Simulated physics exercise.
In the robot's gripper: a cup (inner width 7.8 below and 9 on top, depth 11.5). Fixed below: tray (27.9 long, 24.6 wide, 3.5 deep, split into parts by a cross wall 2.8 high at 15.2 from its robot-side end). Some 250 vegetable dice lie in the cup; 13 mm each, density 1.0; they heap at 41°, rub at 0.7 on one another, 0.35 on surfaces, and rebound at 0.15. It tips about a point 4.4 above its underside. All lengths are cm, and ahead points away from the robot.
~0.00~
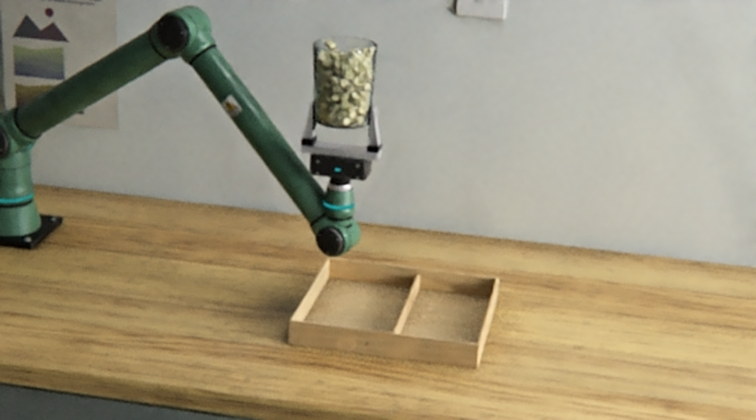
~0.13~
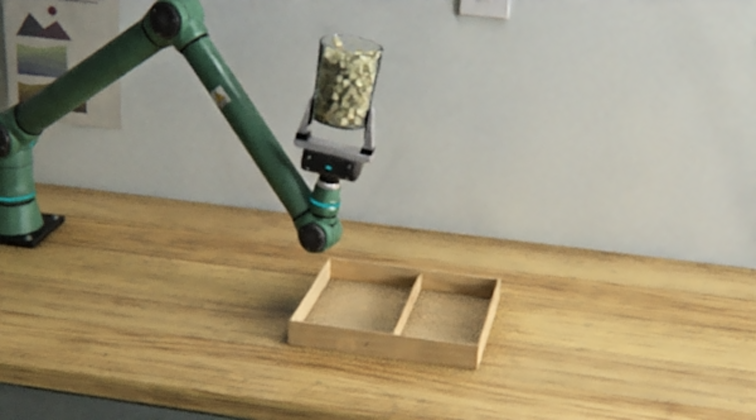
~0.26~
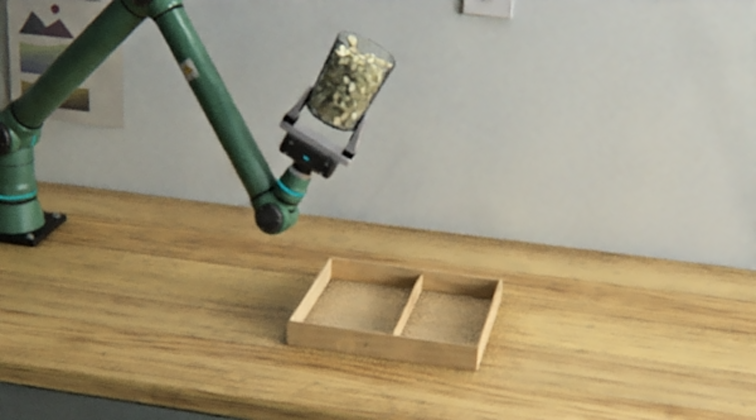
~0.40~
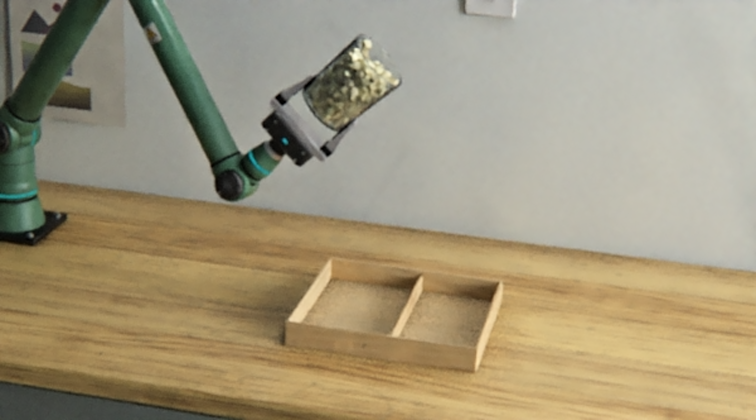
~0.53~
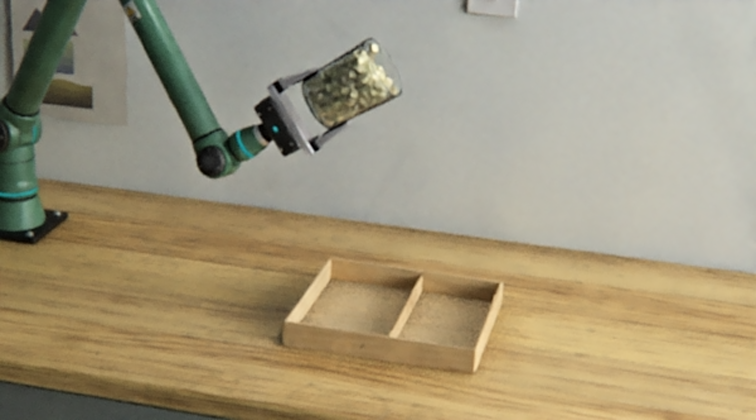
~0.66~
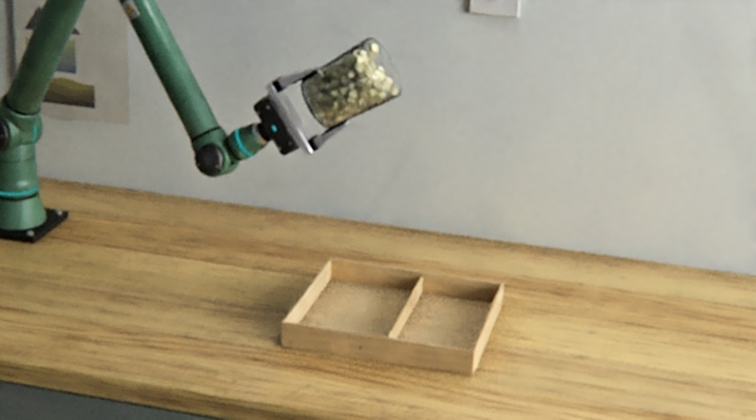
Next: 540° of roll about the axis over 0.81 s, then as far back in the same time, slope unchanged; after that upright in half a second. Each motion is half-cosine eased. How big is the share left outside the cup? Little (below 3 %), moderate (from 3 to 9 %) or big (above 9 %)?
Answer: Little; below 3 % of the vegetable dice finish outside the cup.
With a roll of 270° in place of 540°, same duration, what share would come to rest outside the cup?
It would be near 0 per cent.
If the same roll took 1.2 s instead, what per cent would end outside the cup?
In that case some 0 per cent.
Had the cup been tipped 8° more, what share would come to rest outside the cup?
In that case some 0 per cent.
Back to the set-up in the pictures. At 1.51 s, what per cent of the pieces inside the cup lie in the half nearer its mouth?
Some 50 per cent.
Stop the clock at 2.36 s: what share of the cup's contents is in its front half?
Some 50 per cent.
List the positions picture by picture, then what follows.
Cup middle at (344, 84), upright; upper third of the load around (345, 63), from x 320 to 370, top at y 45; 248 in the cup, in the first frame.
Cup middle at (345, 84), tipped 7°; upper third of the load around (348, 64), from x 320 to 375, top at y 40, in the second frame.
Cup middle at (348, 84), tipped 25°; upper third of the load around (353, 66), from x 315 to 385, top at y 40, in the third frame.
Cup middle at (350, 85), tipped 45°; upper third of the load around (356, 70), from x 310 to 395, top at y 45, in the fourth frame.
Cup middle at (350, 86), tipped 56°; upper third of the load around (358, 71), from x 310 to 395, top at y 50, in the fifth frame.
Cup middle at (350, 86), tipped 56°; upper third of the load around (357, 71), from x 310 to 395, top at y 50; 248 in the cup, in the sixth frame.
By 1.51 s, tipped 56°, highest piece 42 above the table; 248 in the cup.
By 2.36 s, tipped 53°, highest piece 42 above the table; 246 in the cup, 2 in the far-side part.
By 2.98 s, upright, highest piece 43 above the table; 246 in the cup, 2 in the far-side part.
By 3.68 s, upright, highest piece 43 above the table; 246 in the cup, 2 in the far-side part.
Final count, 246 in the cup, 2 in the far-side part. That is 1 % outside the cup.
